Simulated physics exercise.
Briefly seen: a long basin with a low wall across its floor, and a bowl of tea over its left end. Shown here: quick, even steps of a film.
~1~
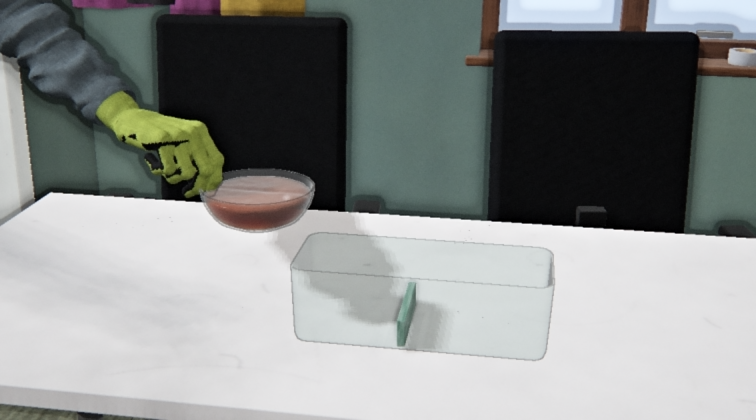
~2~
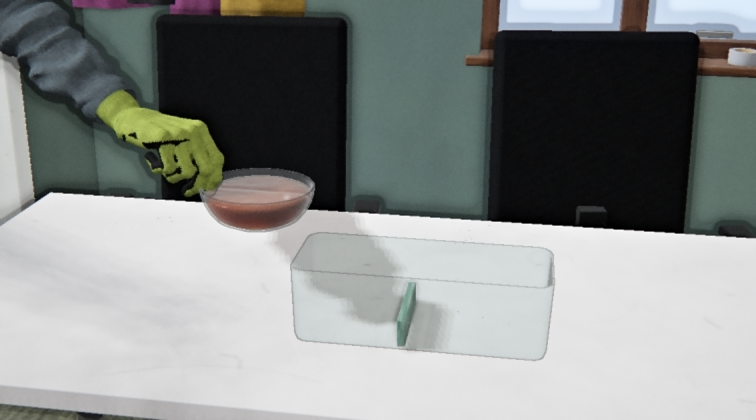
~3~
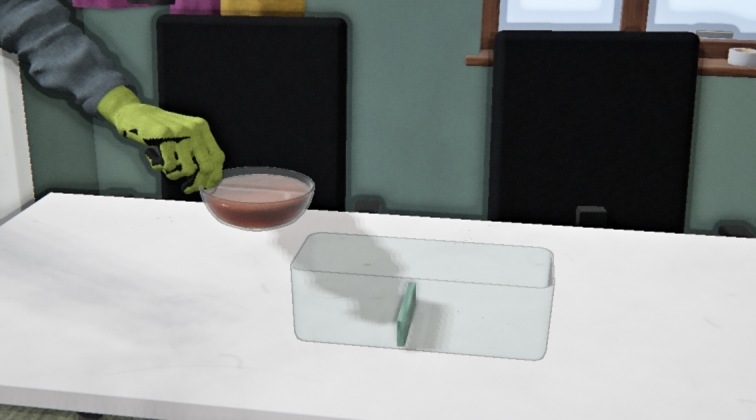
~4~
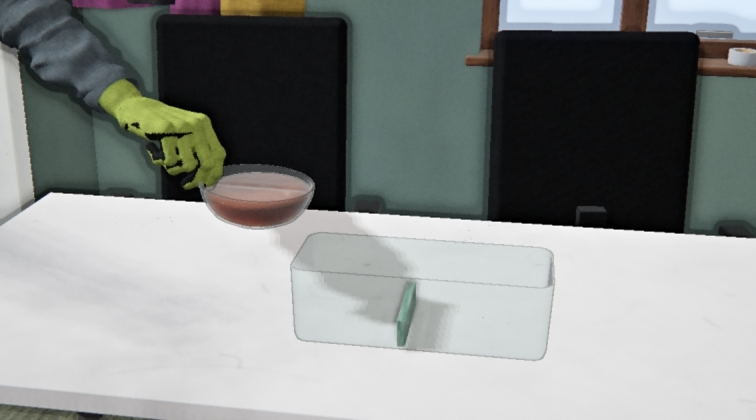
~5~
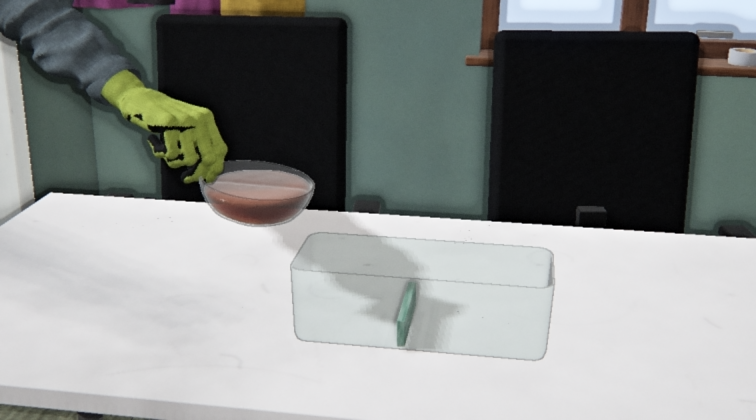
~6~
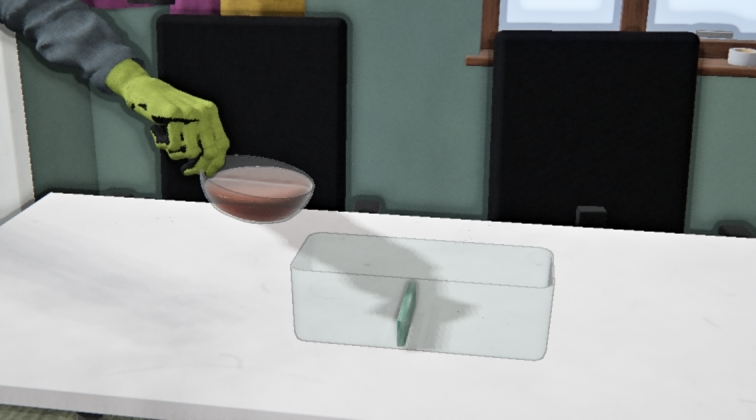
In a room with green walls, dark chairs and a wood-framed window, a white table is seen from slightly above by a camera that stays still. A yellow-green hand in a grey sleeve holds a clear bowl of reddish-brown tea above the left end of a long, clear basin with a low green wall across its floor. The hand keeps still at first, then slowly tilts the bowl slightly to the right, its left side rising.
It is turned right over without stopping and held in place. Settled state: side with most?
The winner here is the left pocket, by the look of it.
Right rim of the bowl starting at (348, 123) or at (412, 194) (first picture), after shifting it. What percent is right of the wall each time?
It comes out at around 80 percent and then around 95 percent.
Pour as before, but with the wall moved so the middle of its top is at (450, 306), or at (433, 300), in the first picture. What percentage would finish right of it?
First try: Roughly 10 per cent; second try: 5 per cent.
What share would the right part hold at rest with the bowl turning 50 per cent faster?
Around 15 per cent ends up there.
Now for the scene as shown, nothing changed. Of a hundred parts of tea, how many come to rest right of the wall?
That works out to roughly 10 percent.
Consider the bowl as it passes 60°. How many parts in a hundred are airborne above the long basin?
Near 40 parts in a hundred.
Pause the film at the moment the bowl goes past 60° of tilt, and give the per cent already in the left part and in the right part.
I'd put the left part near 25 per cent and the right part near 0.
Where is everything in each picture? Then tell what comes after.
In the first frame, it leans 0°; its right rim is at (312, 191); the tea meets the walls at (207, 188) and (311, 194); the long basin's rim runs from (300, 251) to (553, 269); the wall's top is at (407, 302).
In the second frame, it leans 0°; its right rim is at (312, 191); the tea meets the walls at (207, 187) and (311, 194).
In the third frame, it leans 2°; its right rim is at (312, 191); the tea meets the walls at (208, 186) and (311, 193).
In the fourth frame, it leans 4°; its right rim is at (312, 191); the tea meets the walls at (208, 183) and (311, 191).
In the fifth frame, it leans 7°; its right rim is at (312, 191); the tea meets the walls at (208, 180) and (311, 189).
In the sixth frame, it leans 11°; its right rim is at (312, 191); the tea meets the walls at (208, 177) and (312, 186).
A moment on, the tilt is 60° and 36 per cent is still to pour, 25 is left of the wall and 0 right of it.
Next, the tilt is 92° and 1 per cent is still to pour, 89 is left of the wall and 4 right of it.
Then the tilt is 99° and 0 per cent is still to pour, 92 is left of the wall and 7 right of it.
Later the tilt is 99° and 0 per cent is still to pour, 92 is left of the wall and 8 right of it.
At rest 92 per cent lies left of the wall, 8 right of it and 1 outside.
